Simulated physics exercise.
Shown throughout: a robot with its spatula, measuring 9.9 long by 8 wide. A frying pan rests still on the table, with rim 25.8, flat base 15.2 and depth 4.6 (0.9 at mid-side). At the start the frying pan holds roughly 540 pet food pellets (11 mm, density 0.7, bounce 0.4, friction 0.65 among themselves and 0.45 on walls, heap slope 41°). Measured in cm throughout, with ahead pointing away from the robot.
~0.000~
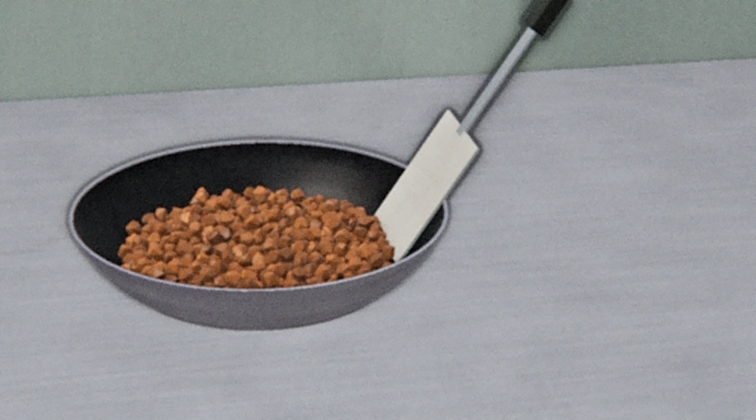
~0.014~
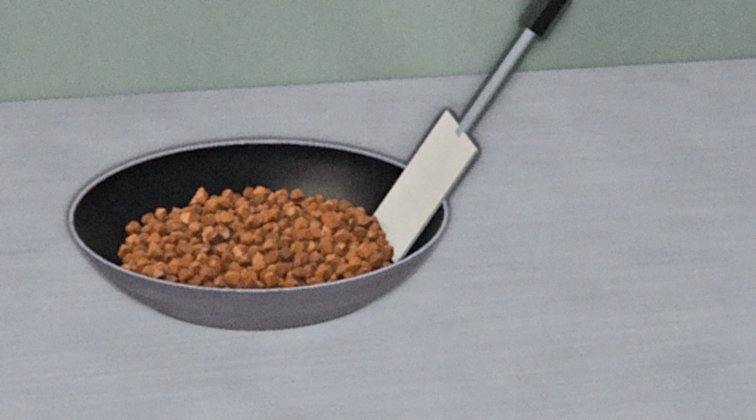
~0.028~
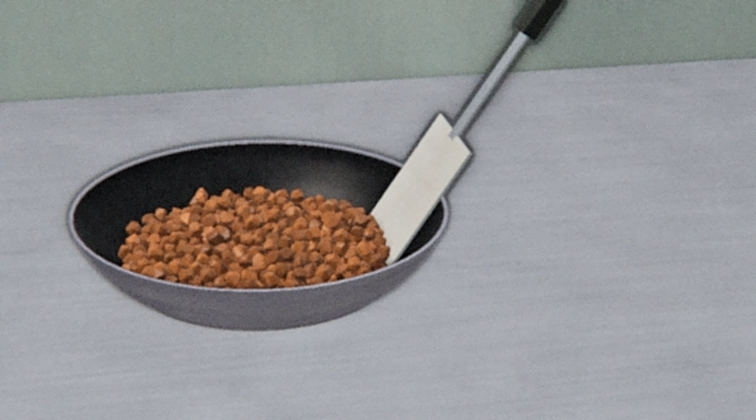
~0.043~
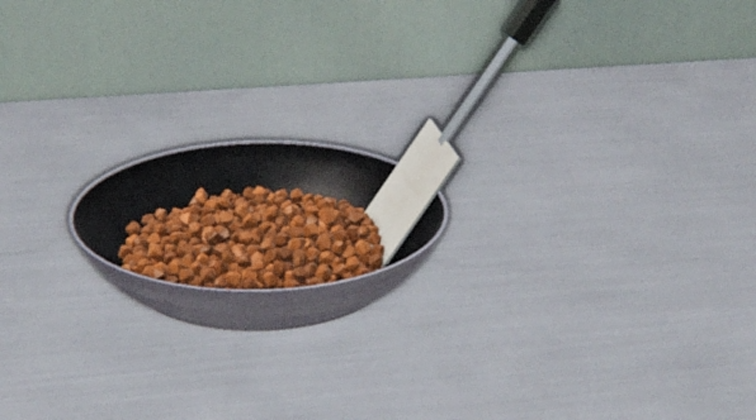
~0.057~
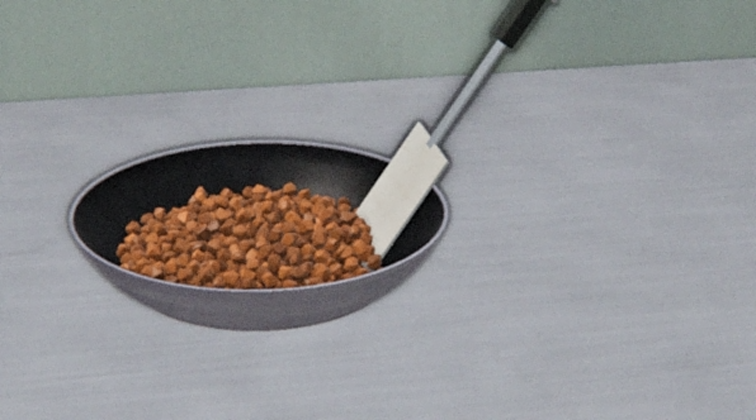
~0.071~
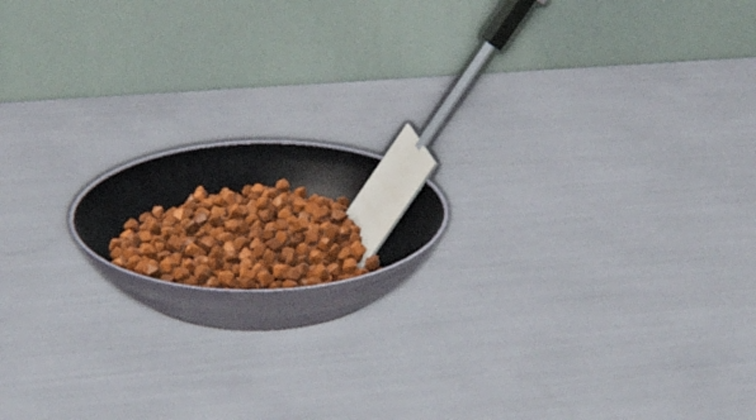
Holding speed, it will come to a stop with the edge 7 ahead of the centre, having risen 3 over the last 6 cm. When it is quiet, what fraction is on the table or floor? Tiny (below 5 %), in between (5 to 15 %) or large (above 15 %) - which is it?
In between, so 5 to 15 %.
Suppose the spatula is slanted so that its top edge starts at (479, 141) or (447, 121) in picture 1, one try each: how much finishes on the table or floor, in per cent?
First try roughly 10 percent, second try roughly 10 percent.
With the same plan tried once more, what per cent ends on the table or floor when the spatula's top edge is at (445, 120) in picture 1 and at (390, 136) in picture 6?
My guess would be close to 15 per cent.
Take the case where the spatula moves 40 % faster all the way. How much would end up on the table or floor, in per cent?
10 %.
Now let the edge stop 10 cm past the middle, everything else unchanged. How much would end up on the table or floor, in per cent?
I'd expect close to 35 per cent then.
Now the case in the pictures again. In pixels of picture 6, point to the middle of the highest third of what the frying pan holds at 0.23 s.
Roughly pixel (131, 227).
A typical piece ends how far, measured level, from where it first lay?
It comes to some 6 cm.
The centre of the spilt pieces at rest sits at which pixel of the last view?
Around pixel (22, 272).
After 0.15 s, sloping 56°, highest piece 5 above the table; 535 in the frying pan.
After 0.23 s, sloping 56°, highest piece 8 above the table; 529 in the frying pan, 6 on the blade or in flight.
After 0.48 s, sloping 56°, highest piece 6 above the table; 483 in the frying pan, 50 on the table or floor, 2 on the blade or in flight.
After 1.53 s, sloping 56°, highest piece 6 above the table; 482 in the frying pan, 53 on the table or floor.
At rest, 482 in the frying pan, 53 on the table or floor. That is 10 % on the table or floor.
